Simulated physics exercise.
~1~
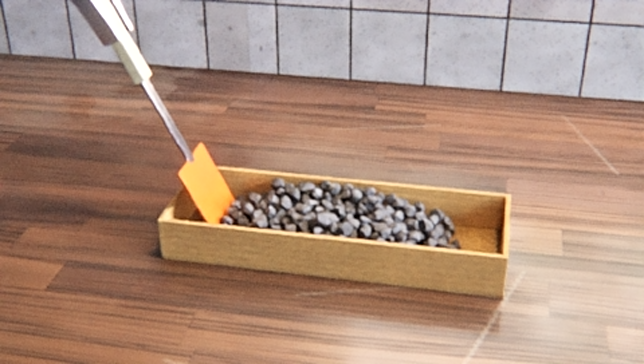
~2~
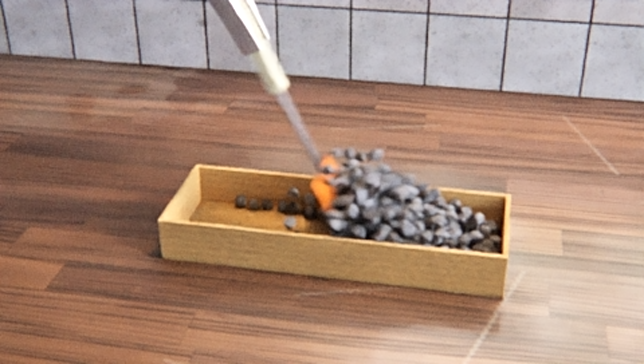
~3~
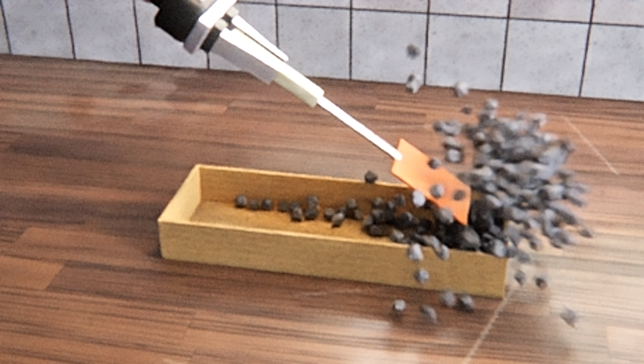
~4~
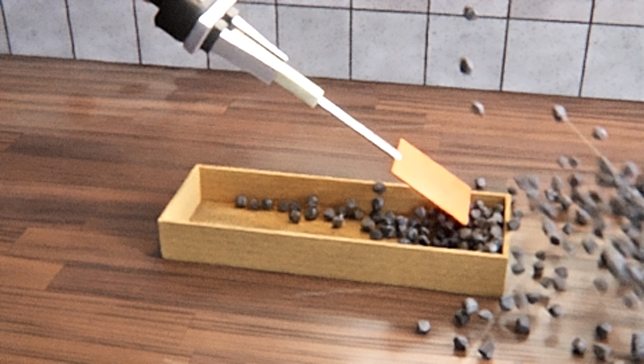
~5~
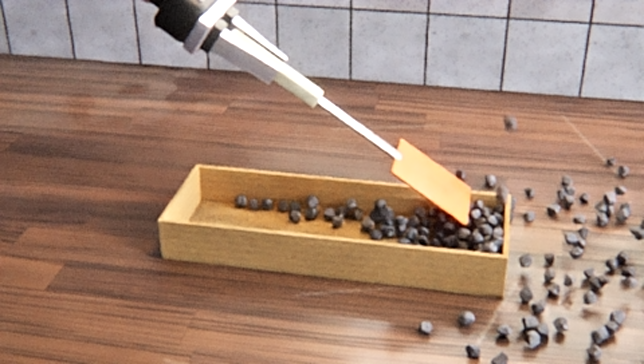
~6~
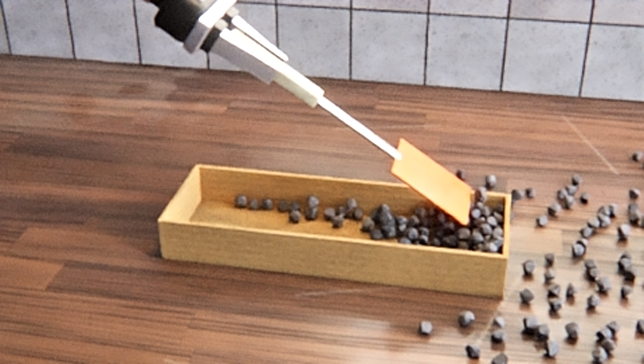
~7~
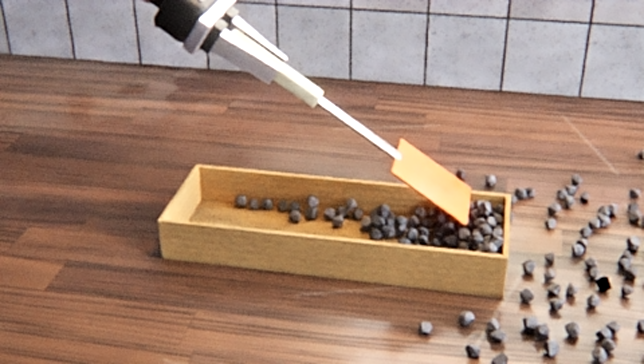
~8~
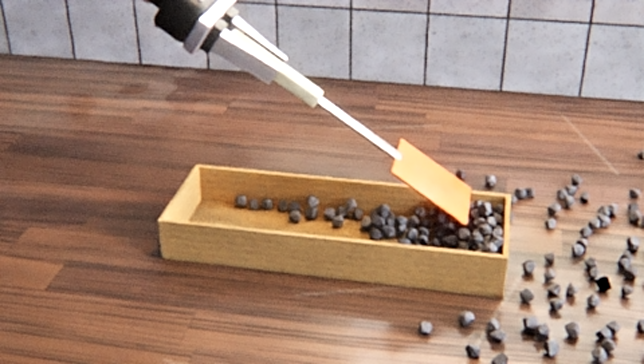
On a wooden counter, a robot's orange spatula sweeps pebbles right, scattering many beyond the tin.
